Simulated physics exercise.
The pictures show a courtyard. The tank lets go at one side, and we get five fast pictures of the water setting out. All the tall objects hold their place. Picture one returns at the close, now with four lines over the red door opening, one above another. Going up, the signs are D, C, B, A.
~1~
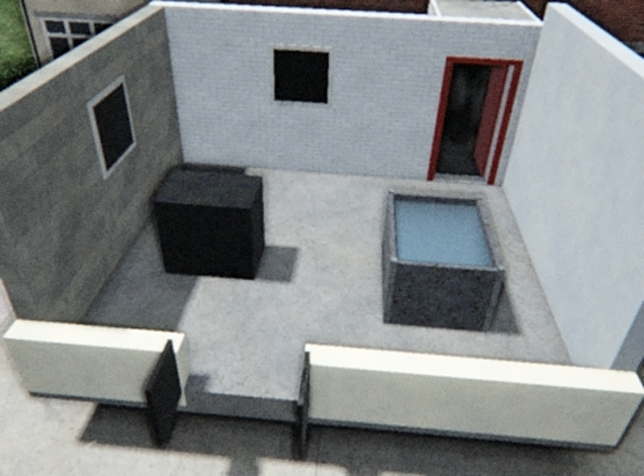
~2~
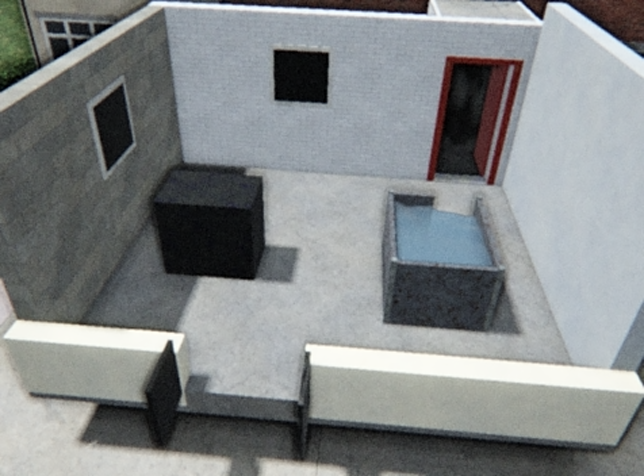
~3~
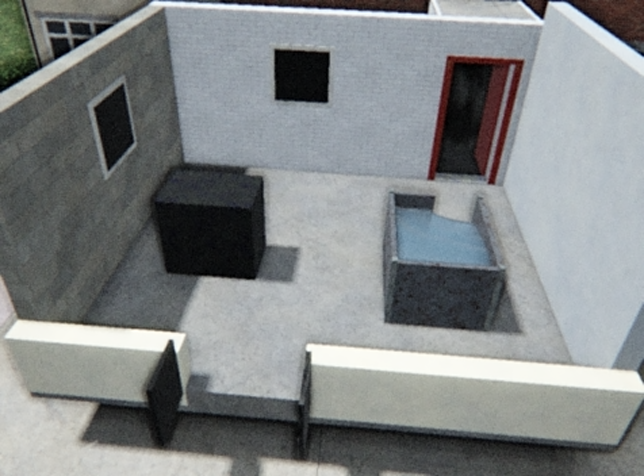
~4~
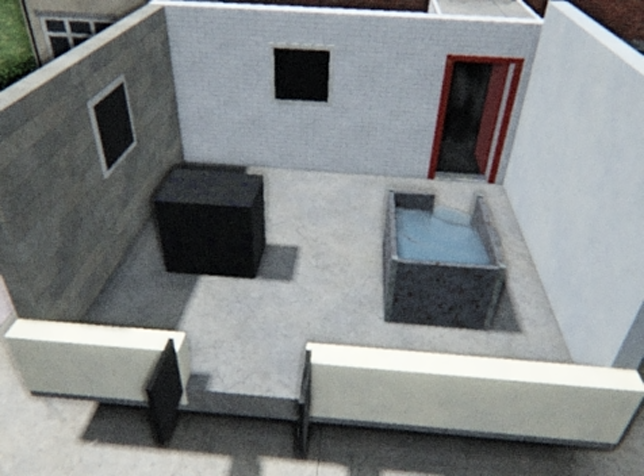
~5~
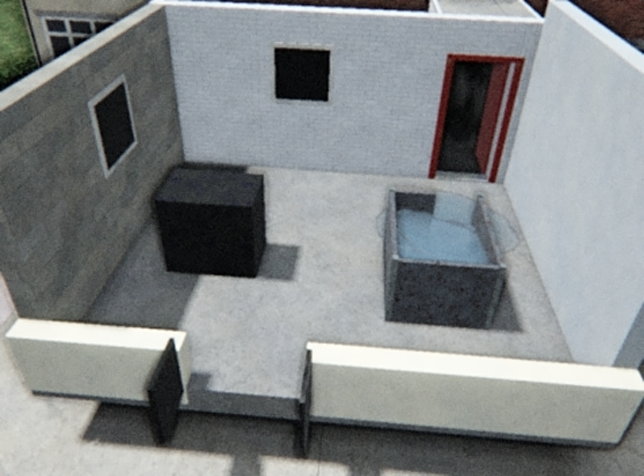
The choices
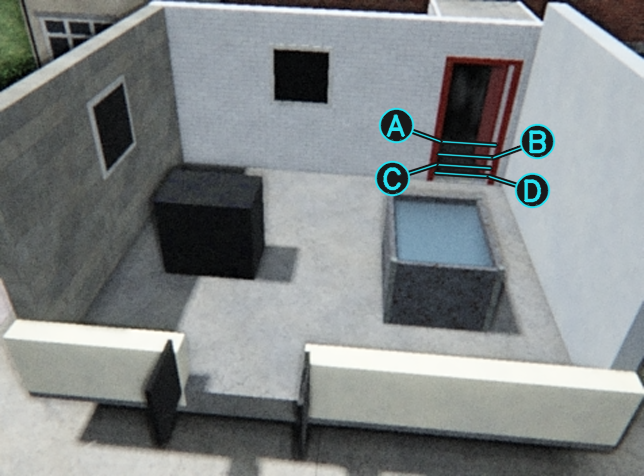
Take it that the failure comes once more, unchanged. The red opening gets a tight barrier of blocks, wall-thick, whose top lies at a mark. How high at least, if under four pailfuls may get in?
Go for C.
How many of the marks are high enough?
Three of the four.
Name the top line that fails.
D.
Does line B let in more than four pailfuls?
No.
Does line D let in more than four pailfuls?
Yes, it does.
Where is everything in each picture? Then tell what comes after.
Water in the tank at rest, its middle at (439, 233); foot of the red doorway at (460, 183); open gate at (245, 336), in the first picture.
Water covers 1 % of the ground, its front hidden from here, in the second picture.
Water covers 3 % of the ground, its front hidden from here, in the third picture.
Water covers 6 % of the ground, its front hidden from here, in the fourth picture.
Front seen at (444, 193), 11 % of the ground wet, in the fifth picture.
On the marked copy, A at (468, 143); B at (465, 156); C at (463, 166); D at (461, 174); from the bottom up D, C, B, A.
For line A, nothing gets over.
For line B, nothing gets over.
For line C, a bucket or two gets in.
For line D, about 13 bucketfuls get in.
